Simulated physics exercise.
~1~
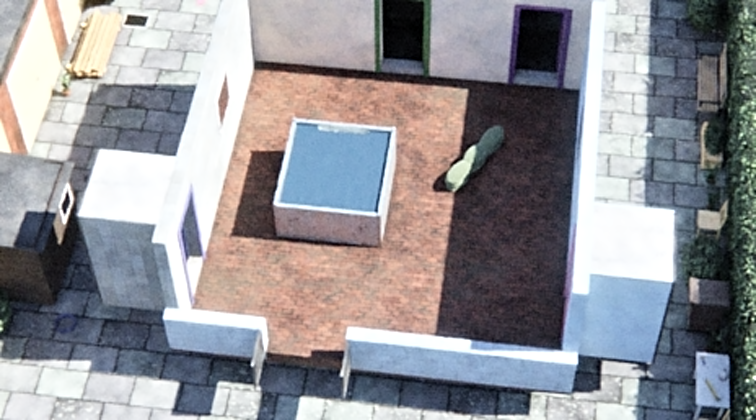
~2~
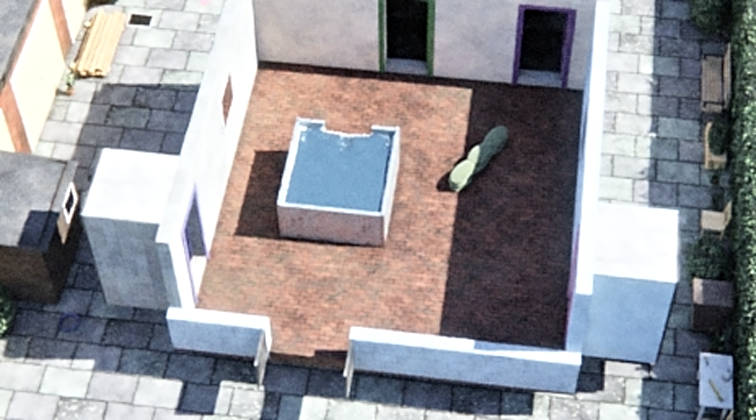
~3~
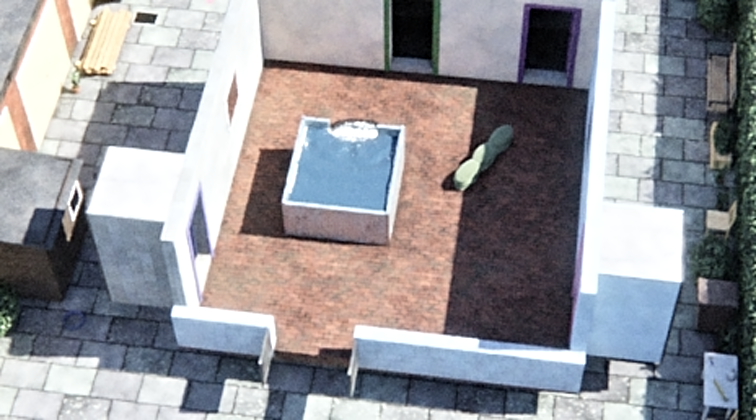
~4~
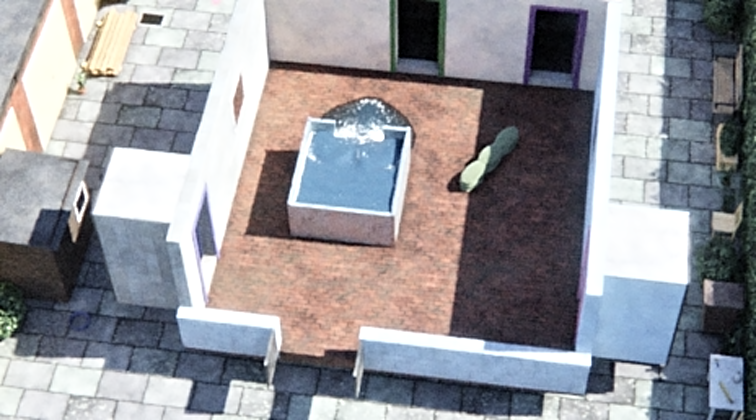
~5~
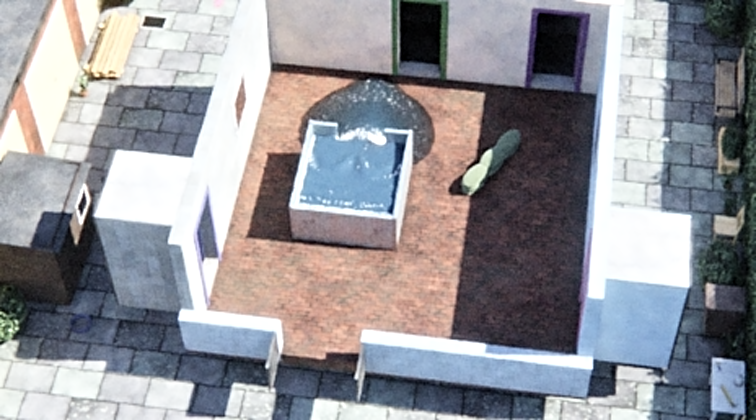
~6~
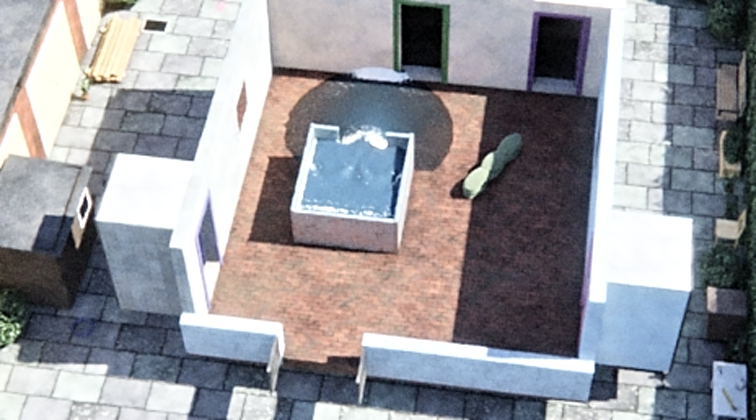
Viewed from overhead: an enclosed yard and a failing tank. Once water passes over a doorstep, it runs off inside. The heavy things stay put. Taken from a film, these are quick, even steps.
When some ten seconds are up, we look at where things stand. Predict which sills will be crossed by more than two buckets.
The pink door will not be; the blue door will not be; the green door will be; the purple door will not be.
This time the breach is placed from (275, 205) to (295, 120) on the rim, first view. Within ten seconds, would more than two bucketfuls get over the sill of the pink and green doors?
The pink door ends up above and the green door ends up below.
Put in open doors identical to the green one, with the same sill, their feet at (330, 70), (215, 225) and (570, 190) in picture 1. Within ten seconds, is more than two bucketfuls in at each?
Crosses the line; stays below the line; stays below the line.
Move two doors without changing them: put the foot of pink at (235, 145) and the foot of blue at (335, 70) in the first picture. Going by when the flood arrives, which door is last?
That's the pink one.
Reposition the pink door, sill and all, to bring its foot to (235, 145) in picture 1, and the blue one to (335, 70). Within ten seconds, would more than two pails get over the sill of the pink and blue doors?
Looking at it, pink tops the limit, and blue tops the limit.
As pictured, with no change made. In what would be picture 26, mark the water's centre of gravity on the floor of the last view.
I'd put my finger on (372, 153).
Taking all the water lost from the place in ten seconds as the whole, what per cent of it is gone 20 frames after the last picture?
Near 55 in a hundred.
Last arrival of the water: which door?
It's the one in pink.
A moment on, water covers 20 % of the floor; the pink door not reached, the blue door not reached, the green door over two buckets in, the purple door not reached.
Next, water covers 25 % of the floor; the pink door not reached, the blue door not reached, the green door far over two buckets in, the purple door wet at the sill, nothing in.
Then, water covers 40 % of the floor; the pink door not reached, the blue door not reached, the green door far over two buckets in, the purple door wet at the sill, nothing in.
Later, water covers 80 % of the floor; the pink door wet at the sill, nothing in, the blue door wet at the sill, nothing in, the green door far over two buckets in, the purple door wet at the sill, nothing in.
In the end, water covers 95 % of the floor; the pink door wet at the sill, nothing in, the blue door wet at the sill, nothing in, the green door far over two buckets in, the purple door wet at the sill, nothing in.
